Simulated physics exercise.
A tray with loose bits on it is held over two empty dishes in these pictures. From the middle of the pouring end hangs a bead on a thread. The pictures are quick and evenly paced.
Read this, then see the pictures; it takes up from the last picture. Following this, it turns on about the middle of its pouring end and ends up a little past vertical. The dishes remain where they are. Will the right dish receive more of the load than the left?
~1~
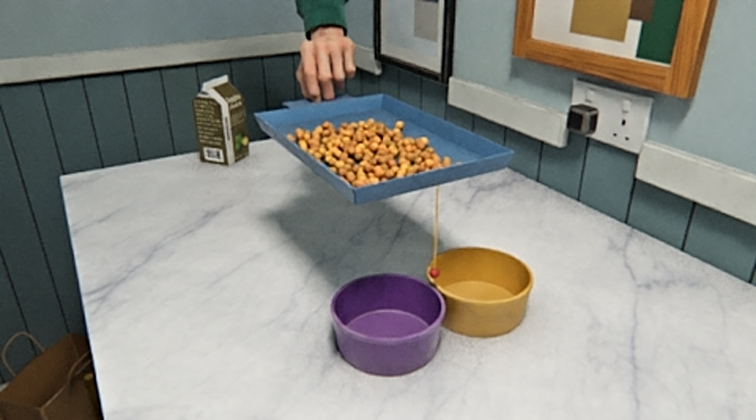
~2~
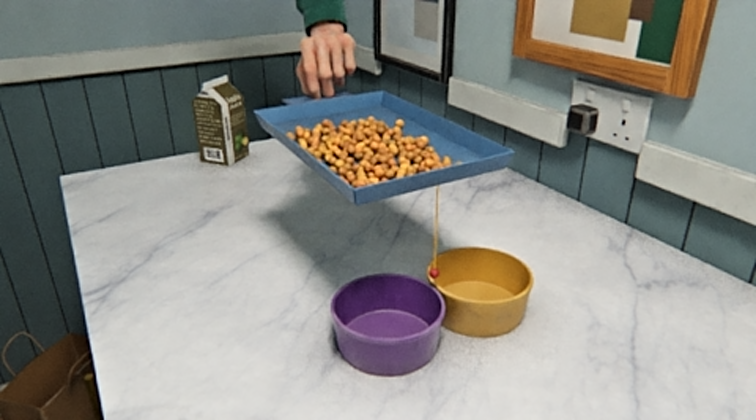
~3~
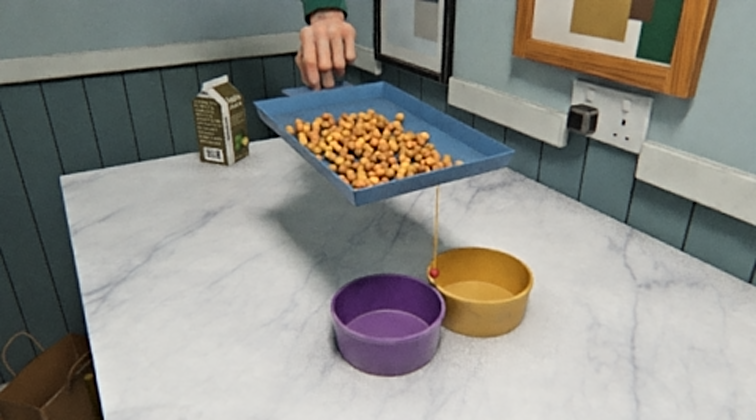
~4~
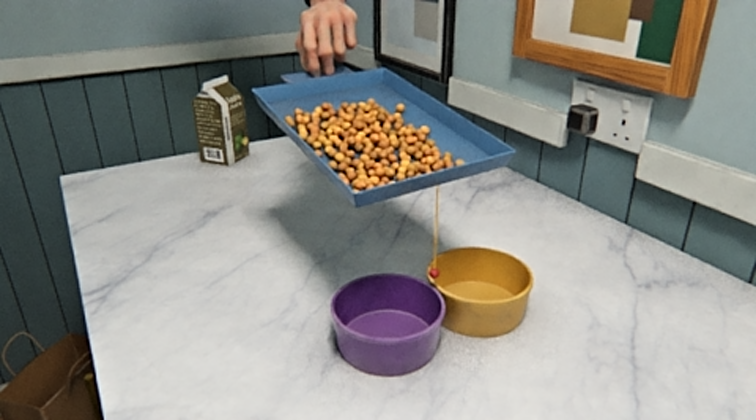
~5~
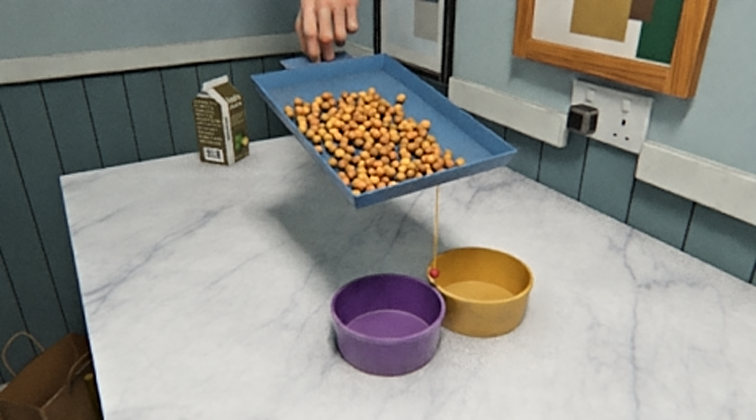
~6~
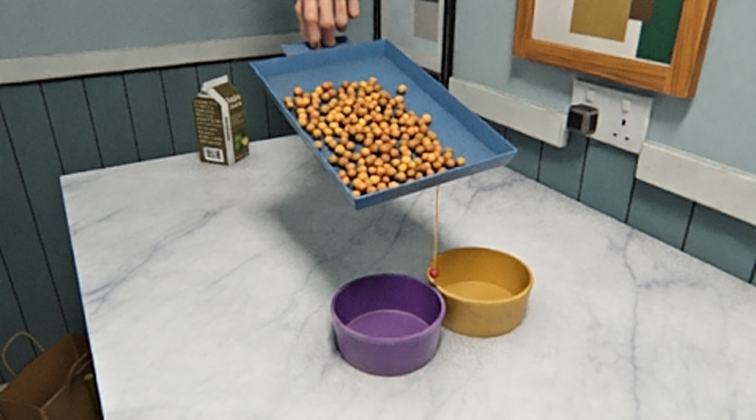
No, the left dish does.
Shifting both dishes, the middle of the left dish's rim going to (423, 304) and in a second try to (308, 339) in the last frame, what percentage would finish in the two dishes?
Around 50 then around 60 per cent.
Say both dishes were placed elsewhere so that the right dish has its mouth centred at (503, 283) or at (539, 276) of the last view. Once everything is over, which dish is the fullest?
Try 1 - the dish at left; try 2 - the dish at left.
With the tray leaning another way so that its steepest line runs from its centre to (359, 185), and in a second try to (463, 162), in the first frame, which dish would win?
First case: The dish at left. Second case: The dish at right.
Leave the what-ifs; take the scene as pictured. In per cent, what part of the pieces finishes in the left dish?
Result: Around 40 in a hundred.
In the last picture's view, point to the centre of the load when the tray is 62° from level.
The middle of the load sits near (399, 132).
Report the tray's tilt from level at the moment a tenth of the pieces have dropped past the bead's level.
It is at around 100 degrees.
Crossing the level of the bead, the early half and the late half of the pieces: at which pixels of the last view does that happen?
The opening part goes through (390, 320); what follows goes through (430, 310).
Soon, tray tipped steeply; nearly all on the tray; a stray few in the air.
A while on, tray tipped past a quarter turn; about half on the tray; a small part in the left dish; a small part outside both; about a third in the air.
Towards the end, tray tipped past a quarter turn; about half in the left dish; a stray few in the right dish; about half outside both.
Finally, tray tipped past a quarter turn; about half in the left dish; a stray few in the right dish; about half outside both.
